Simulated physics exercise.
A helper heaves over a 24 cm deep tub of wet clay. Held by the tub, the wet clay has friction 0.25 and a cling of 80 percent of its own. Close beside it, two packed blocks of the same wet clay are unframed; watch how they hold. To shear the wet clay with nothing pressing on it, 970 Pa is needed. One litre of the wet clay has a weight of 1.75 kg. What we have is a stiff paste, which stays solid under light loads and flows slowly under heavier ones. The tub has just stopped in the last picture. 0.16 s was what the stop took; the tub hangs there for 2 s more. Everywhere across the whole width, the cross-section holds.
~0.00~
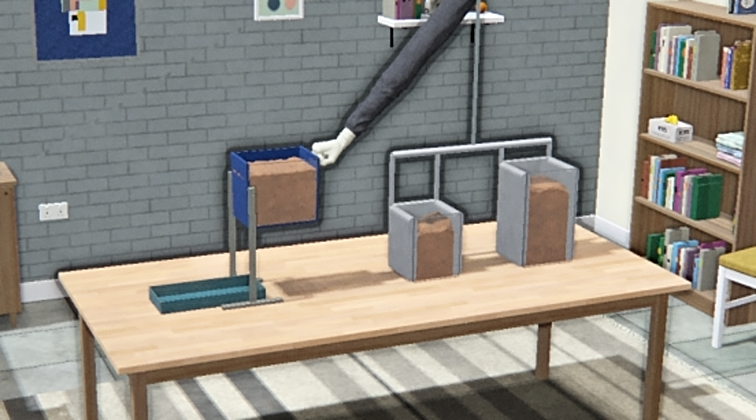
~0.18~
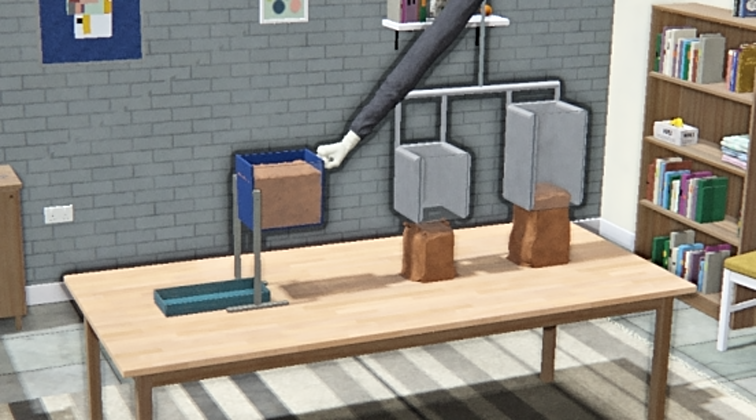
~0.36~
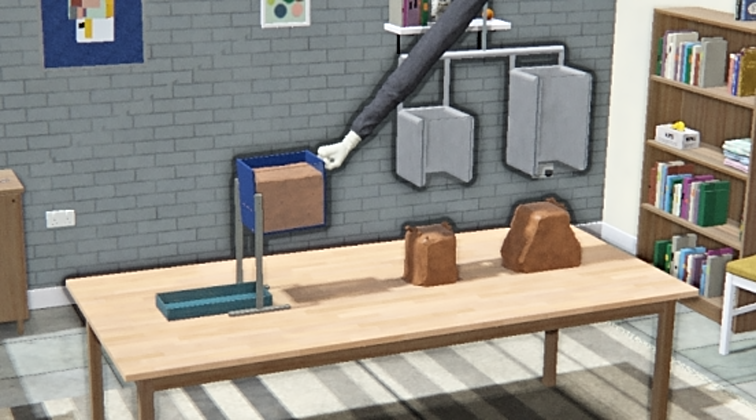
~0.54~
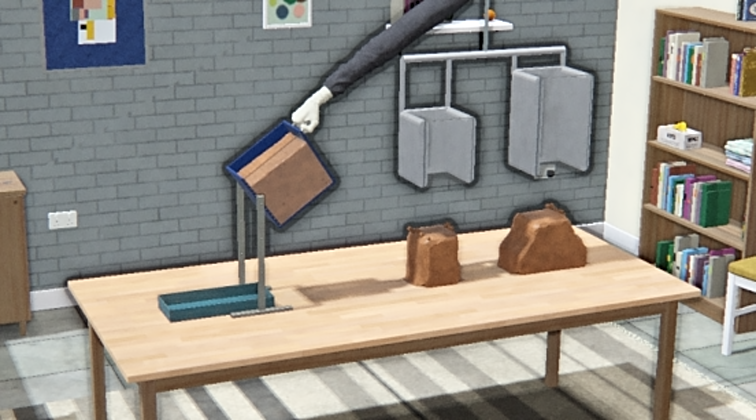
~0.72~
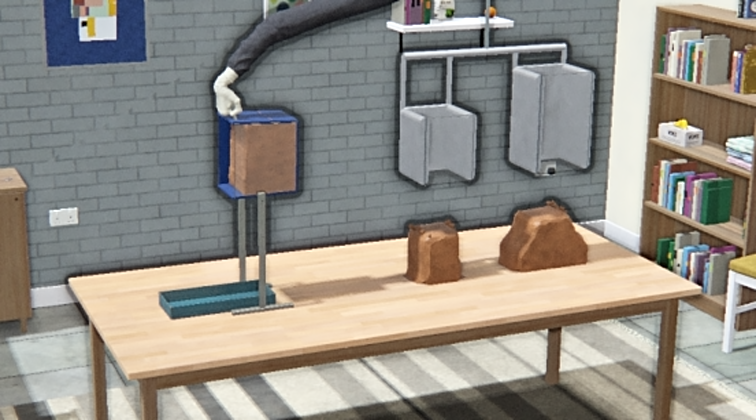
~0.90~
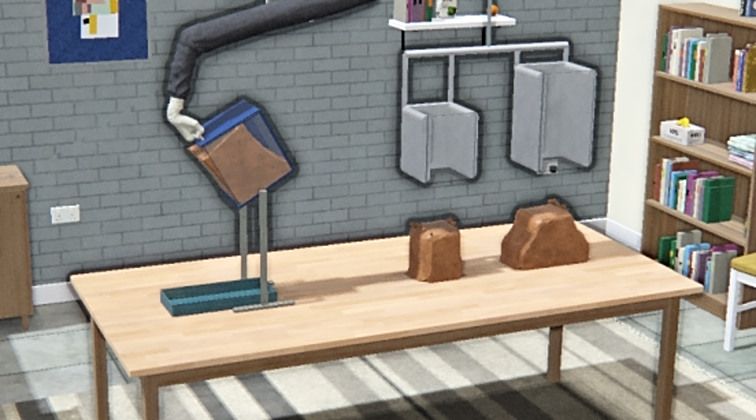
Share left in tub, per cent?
Near 10 %.
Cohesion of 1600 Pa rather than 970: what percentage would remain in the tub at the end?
It would come to about 12 %.
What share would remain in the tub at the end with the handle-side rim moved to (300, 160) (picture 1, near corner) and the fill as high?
About 0 % stays in the tub.
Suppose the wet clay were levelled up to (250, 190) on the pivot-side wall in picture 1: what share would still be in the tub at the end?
0 %.
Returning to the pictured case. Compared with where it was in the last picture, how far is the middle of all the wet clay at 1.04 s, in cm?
Close to 13 centimetres.
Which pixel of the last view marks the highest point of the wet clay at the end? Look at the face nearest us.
I'd say it peaks at roughly (286, 162) in the last picture.
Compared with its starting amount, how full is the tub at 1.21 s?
Around 10 per cent.
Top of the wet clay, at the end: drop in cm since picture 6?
About 15 cm.
By 1.04 s, the tub is at 119 degrees and holds 40 %.
By 1.21 s, the tub is at 119 degrees and holds 10 %.
By 1.38 s, the tub is at 119 degrees and holds 10 %.
By 1.55 s, the tub is at 119 degrees and holds 10 %.
By 2.90 s, at the end, the tub is at 119 degrees and holds 10 %.
